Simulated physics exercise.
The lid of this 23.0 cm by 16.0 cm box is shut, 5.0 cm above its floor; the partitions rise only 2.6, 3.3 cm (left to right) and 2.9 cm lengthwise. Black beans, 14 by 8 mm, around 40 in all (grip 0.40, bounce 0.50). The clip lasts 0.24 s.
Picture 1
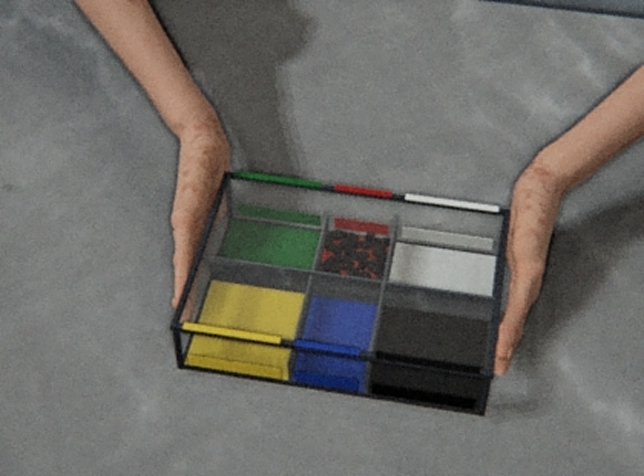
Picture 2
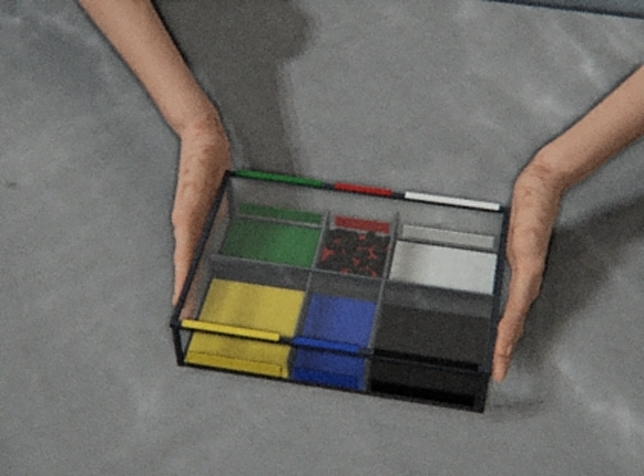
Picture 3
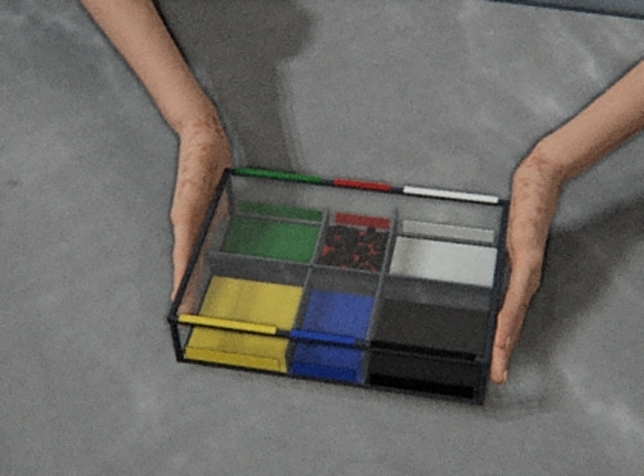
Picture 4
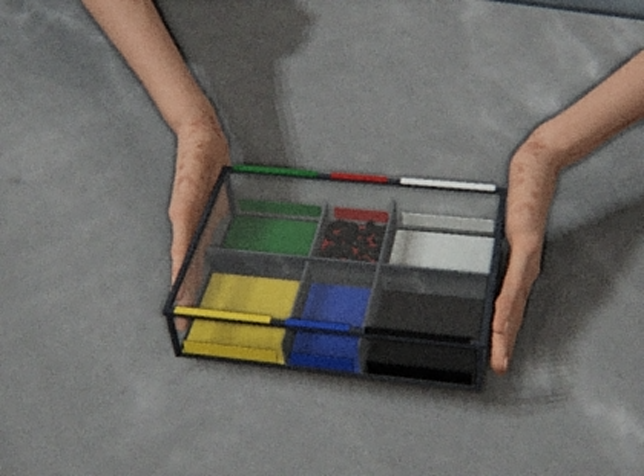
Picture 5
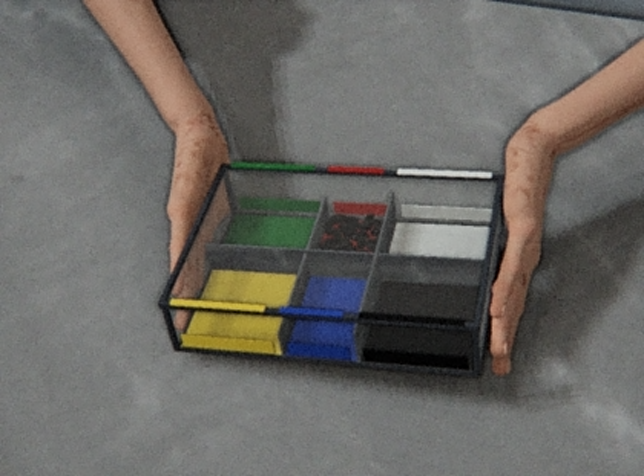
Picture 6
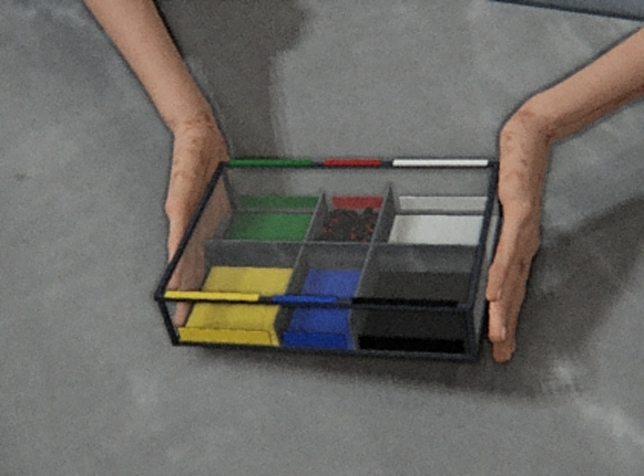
Above a mottled grey surface, two hands hold a clear, dark-edged box of coloured compartments by its sides, slowly tilting it a little while the small dark pieces stay in the red compartment.
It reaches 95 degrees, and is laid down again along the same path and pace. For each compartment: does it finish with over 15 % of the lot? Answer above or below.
Red compartment: Above; blue compartment: Below; green compartment: Above; yellow compartment: Below; white compartment: Below; black compartment: Below.
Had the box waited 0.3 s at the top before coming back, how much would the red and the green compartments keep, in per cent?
Then: Red 15; green 85.
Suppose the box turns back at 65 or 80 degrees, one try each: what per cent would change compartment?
About 0 and 20 per cent.
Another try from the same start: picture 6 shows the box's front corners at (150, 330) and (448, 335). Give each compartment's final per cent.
Red 10; blue 0; green 5; yellow 80; white 0; black 0.
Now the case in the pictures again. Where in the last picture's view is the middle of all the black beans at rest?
Around (257, 228).
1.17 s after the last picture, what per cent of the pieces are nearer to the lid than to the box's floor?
About 40 per cent.
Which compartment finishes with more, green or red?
It is the green one.
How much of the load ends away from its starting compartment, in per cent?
About 75 per cent.
Then, 1.17 s after the last picture, tilt 95 degrees; red 80 %, green 20 %.
Then, 1.95 s after the last picture, tilt 43 degrees; red 25 %, green 75 %.
Then, 2.75 s after the last picture, tilt 0 degrees; red 25 %, green 75 %.
In the end, red 25 %, blue 0 %, green 75 %, yellow 0 %, white 0 %, black 0 %.
